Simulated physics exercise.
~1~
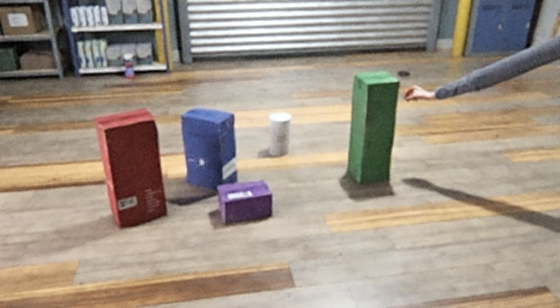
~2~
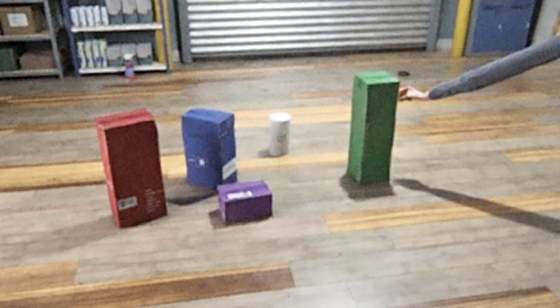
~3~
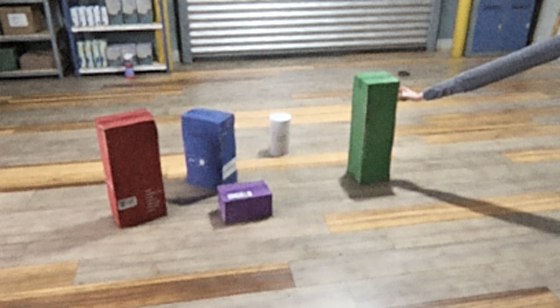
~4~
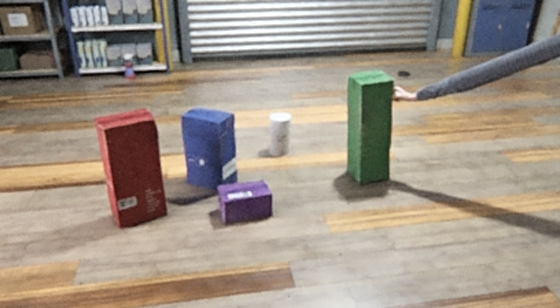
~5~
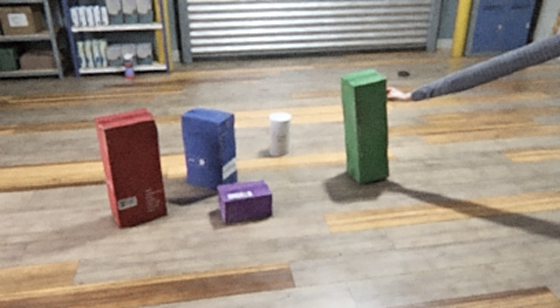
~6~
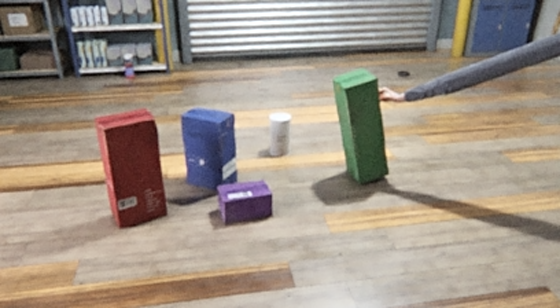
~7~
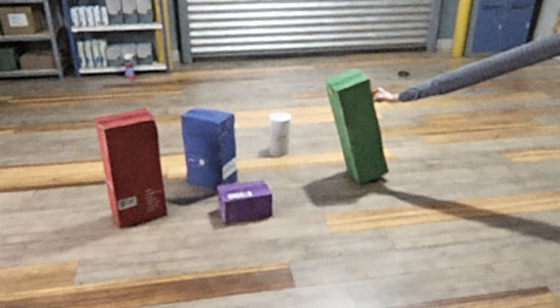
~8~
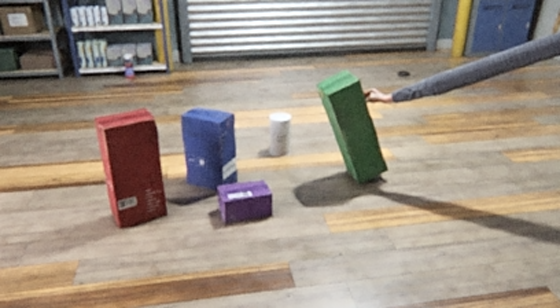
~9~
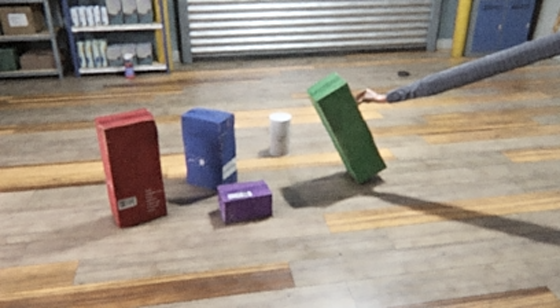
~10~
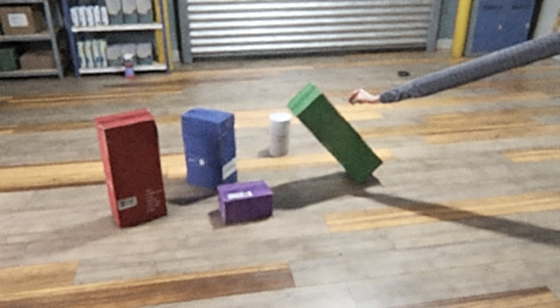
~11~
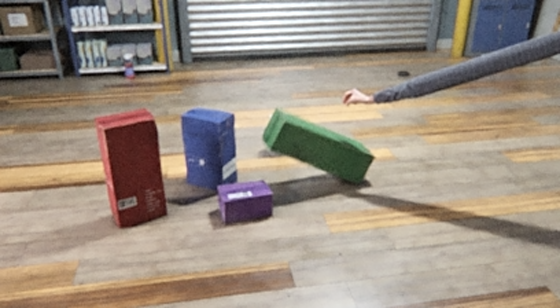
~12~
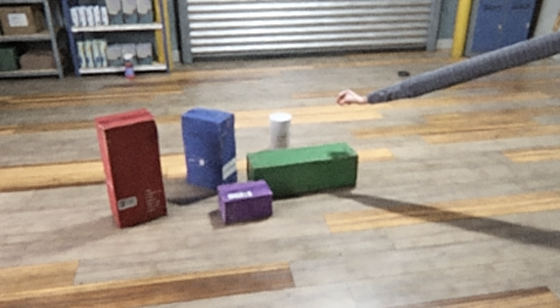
To begin with, a tall green box stands upright on a wooden floor, to the right of a red box, a blue box, a white canister and a small purple parcel. An arm reaches in from the right, and its outstretched hand meets the upper part of the green box. The hand pushes slowly leftward, and the box starts to lean, tilting further and further. The box then tips away from the fingers and drops to the left as the hand hangs in the air. It ends lying on its side behind the purple parcel, while the other objects remain in place.
